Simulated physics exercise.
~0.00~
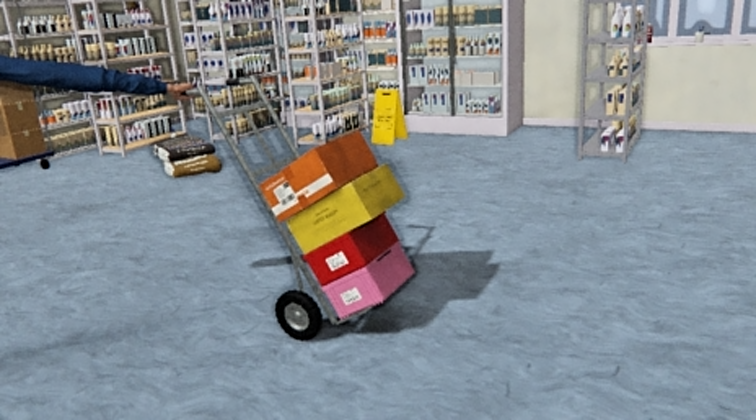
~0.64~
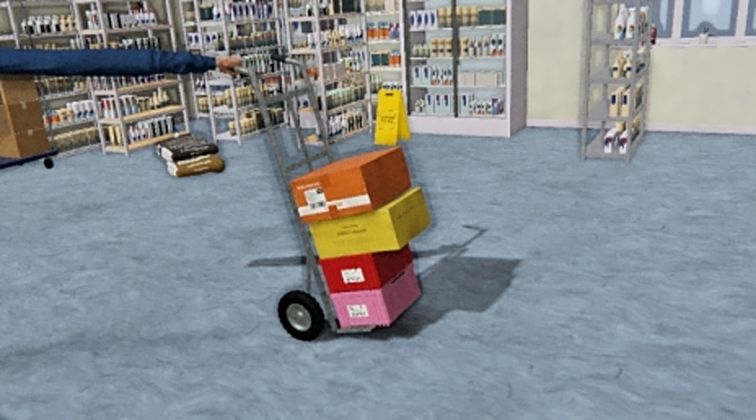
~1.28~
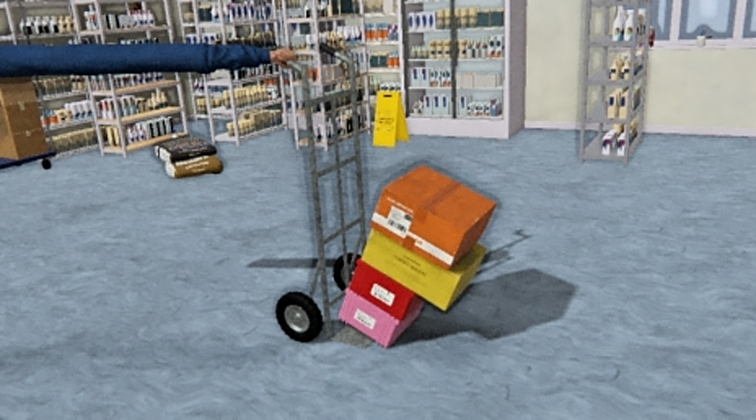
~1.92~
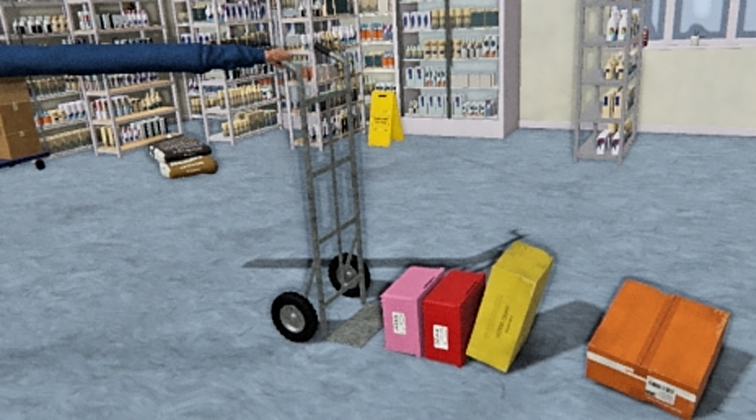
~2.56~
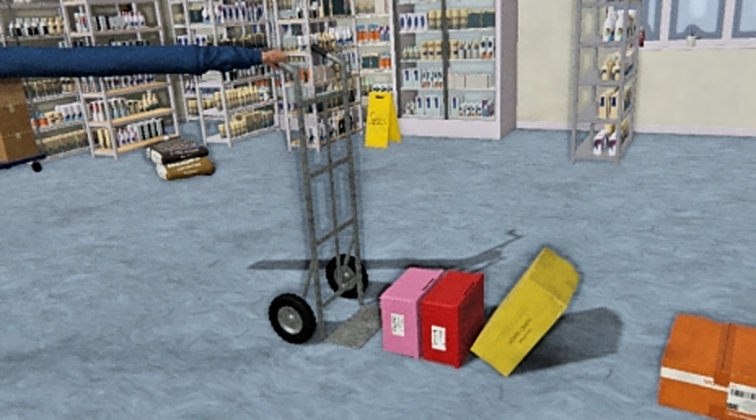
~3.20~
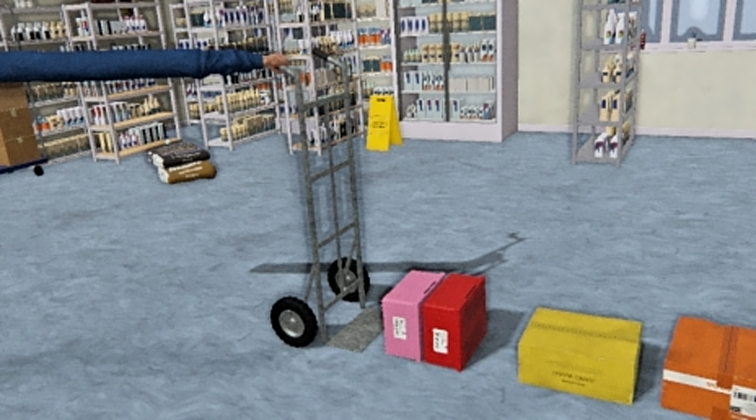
At first, a hand in a blue sleeve holds a tilted sack truck carrying a pink tote, a red tote, a yellow box and an orange parcel in a stack, with store shelves behind. The arm pushes the truck upright, and the stack rides forward with it. As the truck stops upright, the load tips away to the right. The pieces topple over, with the orange parcel landing farthest away. The yellow box leans on edge, then drops flat. Finally, the pink and red totes lie tipped side by side near the empty, upright truck, still held by the hand.
